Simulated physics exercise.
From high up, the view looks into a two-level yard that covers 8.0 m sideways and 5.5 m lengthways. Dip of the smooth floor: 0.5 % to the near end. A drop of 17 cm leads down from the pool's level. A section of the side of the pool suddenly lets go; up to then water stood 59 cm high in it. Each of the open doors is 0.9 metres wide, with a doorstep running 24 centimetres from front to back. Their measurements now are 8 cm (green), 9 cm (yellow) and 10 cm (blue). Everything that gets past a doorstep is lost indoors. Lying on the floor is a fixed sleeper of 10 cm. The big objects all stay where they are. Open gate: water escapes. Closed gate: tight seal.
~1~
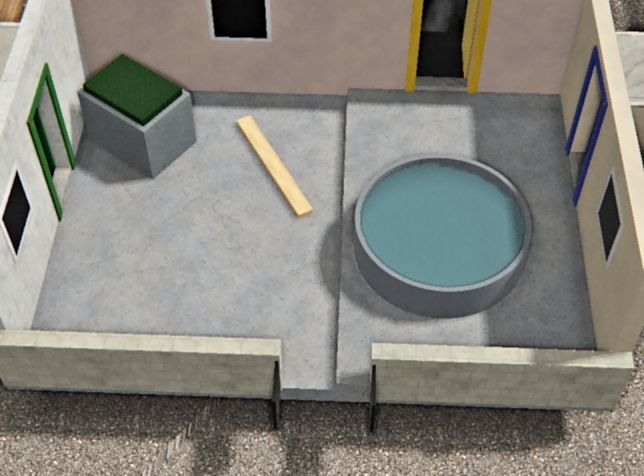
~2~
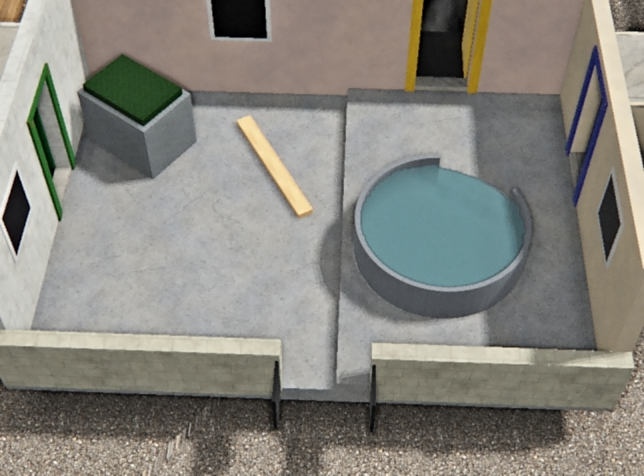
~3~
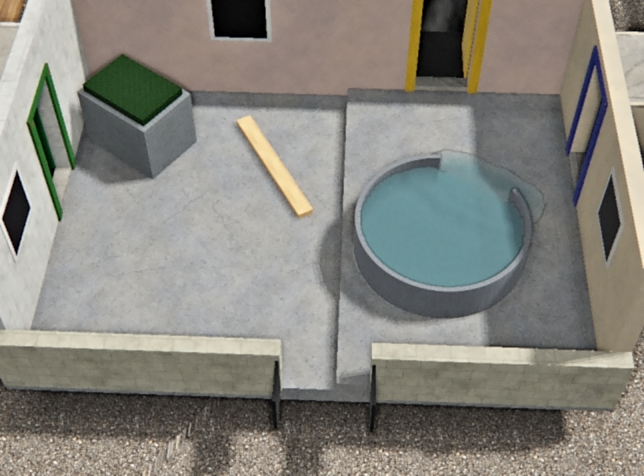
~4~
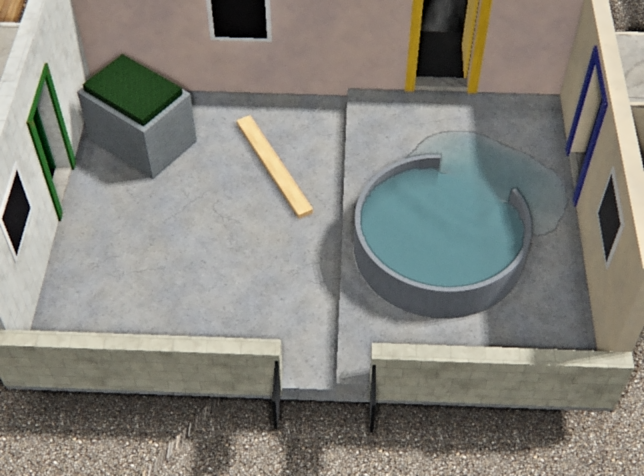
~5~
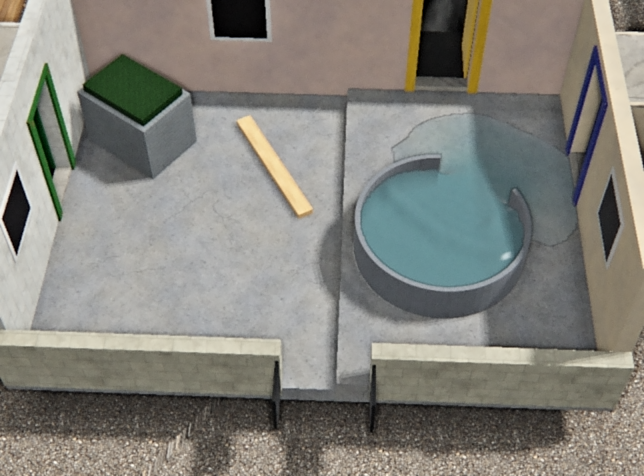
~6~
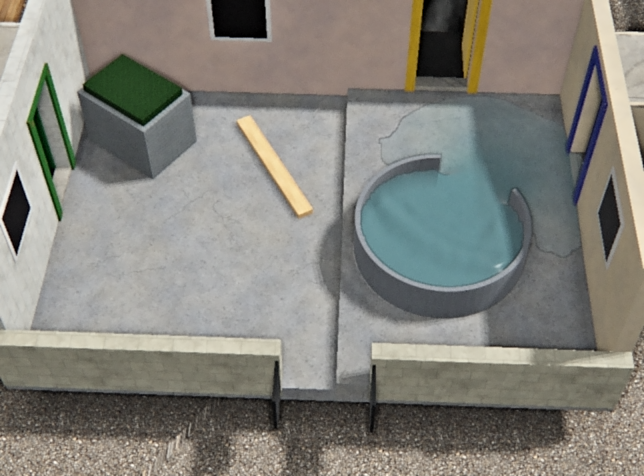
A round grey pool of blue-green water stands on the right, raised level of a walled grey yard, seen from high above by a still camera. A yellow-framed doorway is behind it, a blue one right, a green one left near a grass-topped block and a plank. The pool's far-right side opens, and water pours out, spreading thinly across the floor toward the back and right walls.
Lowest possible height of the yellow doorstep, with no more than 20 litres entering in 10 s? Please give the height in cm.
I would say 19 cm.
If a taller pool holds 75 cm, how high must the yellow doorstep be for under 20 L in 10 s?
Then a height close to 25 cm.
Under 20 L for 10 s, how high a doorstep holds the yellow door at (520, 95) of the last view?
32 cm.
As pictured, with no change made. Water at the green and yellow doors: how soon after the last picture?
At green it's 5.5 s, at yellow it's 0.1 s.
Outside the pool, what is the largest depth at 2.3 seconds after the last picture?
It gets to close to 28 centimetres there.
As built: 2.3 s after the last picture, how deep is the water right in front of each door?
Depths, in cm - green: 0, yellow: 21, blue: 23.
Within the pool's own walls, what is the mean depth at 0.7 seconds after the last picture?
The mean depth is about 42 cm.
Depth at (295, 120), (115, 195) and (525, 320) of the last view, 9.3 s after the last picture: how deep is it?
Going through the spots in order gives 10, 1 and 4 centimetres.
Then, 0.7 s after the last picture water covers 15 % of the floor, deepest (49 cm) near (558, 105); 16 cm at the yellow door, 5 litres in over its 9 cm doorstep.
Then, 2.3 s after the last picture water covers 25 % of the floor, deepest (28 cm) near (558, 105); 21 cm at the yellow door, 89 litres in over its 9 cm doorstep.
Then, 9.3 s after the last picture water covers 90 % of the floor, deepest (14 cm) near (162, 116); 7 cm at the yellow door, 164 litres in over its 9 cm doorstep.
At the yellow door as built, the water peaked near 23 cm, 1.7 s after the last picture.
With a doorstep of 17 cm, 33 litres would have come in within the 10 s; with 23 cm, 6 litres. So under 20 litres takes about 19 cm.
